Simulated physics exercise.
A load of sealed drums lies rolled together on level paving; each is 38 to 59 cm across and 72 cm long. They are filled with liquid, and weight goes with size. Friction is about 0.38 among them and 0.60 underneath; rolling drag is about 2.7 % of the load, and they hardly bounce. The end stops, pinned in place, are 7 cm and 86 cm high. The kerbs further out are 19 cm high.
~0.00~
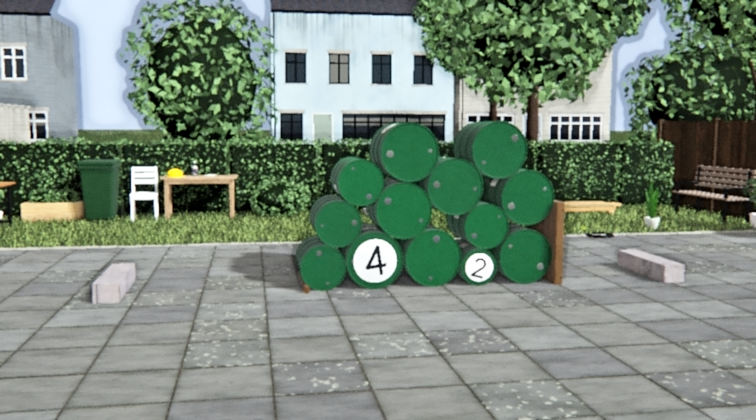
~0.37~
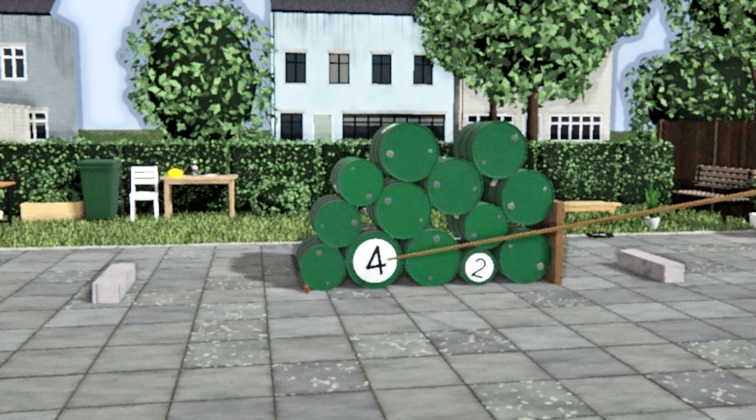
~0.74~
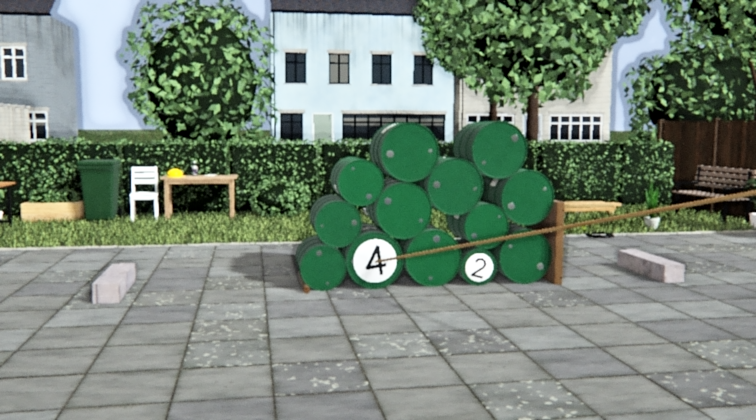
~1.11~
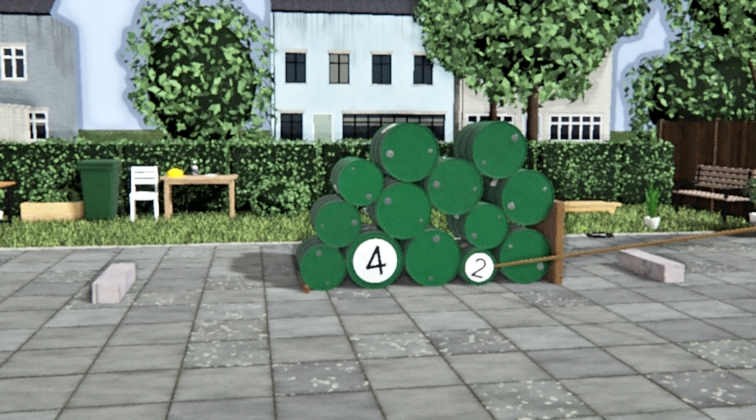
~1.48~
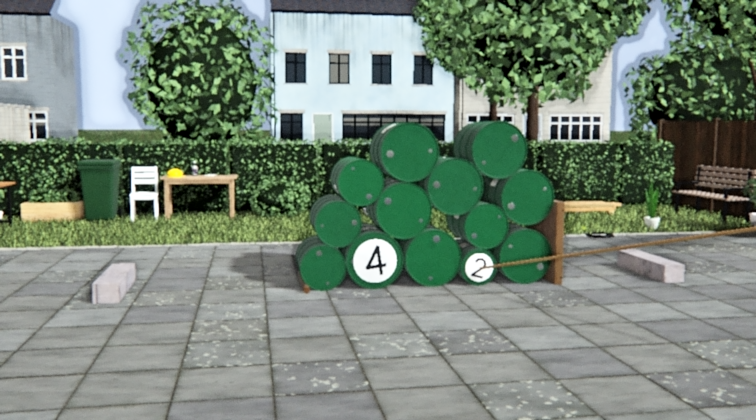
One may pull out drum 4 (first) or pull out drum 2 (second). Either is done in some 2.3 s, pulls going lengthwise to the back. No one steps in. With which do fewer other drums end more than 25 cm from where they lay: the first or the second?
The second.
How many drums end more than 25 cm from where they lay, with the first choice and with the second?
First 6, second 0.
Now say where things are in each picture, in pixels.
In the first picture, 13 drums, 5 on the base, highest (500, 150); no. 4 (375, 261), no. 2 (479, 267); left round bar (7 cm) (307, 287); right end board (86 cm) (560, 235); kerbs (107, 281) and (670, 264).
In the second picture, nothing has moved, the pointer shows the first choice, no. 4 at (375, 261).
In the third picture, nothing has moved, the pointer shows the first choice, no. 4 at (375, 261); bottom ones (323, 268) (375, 261) (434, 259) (479, 267) (526, 257).
In the fourth picture, nothing has moved, the pointer shows the second choice, no. 2 at (479, 267).
In the fifth picture, nothing has moved, the pointer shows the second choice, no. 2 at (479, 267).
First choice, 3.56 s in, 6 now displaced over 25 cm; the one last seen at (410, 152) 75 cm left and 60 cm down.
First choice, at rest by 6.3 s, 6 moved over 25 cm; not one over the kerbs; the one last seen at (410, 152) 1.5 m left and 1.1 m down; top of the pile 1.3 m high, from 1.7 m.
Second choice, 2.75 s in, 0 now displaced over 25 cm; the one last seen at (487, 227) 7 cm left and 16 cm down.
Second choice, at rest by 3.6 s, 0 moved over 25 cm; not one over the kerbs; the one last seen at (487, 227) 7 cm left and 16 cm down; top of the pile 1.6 m high, from 1.7 m.
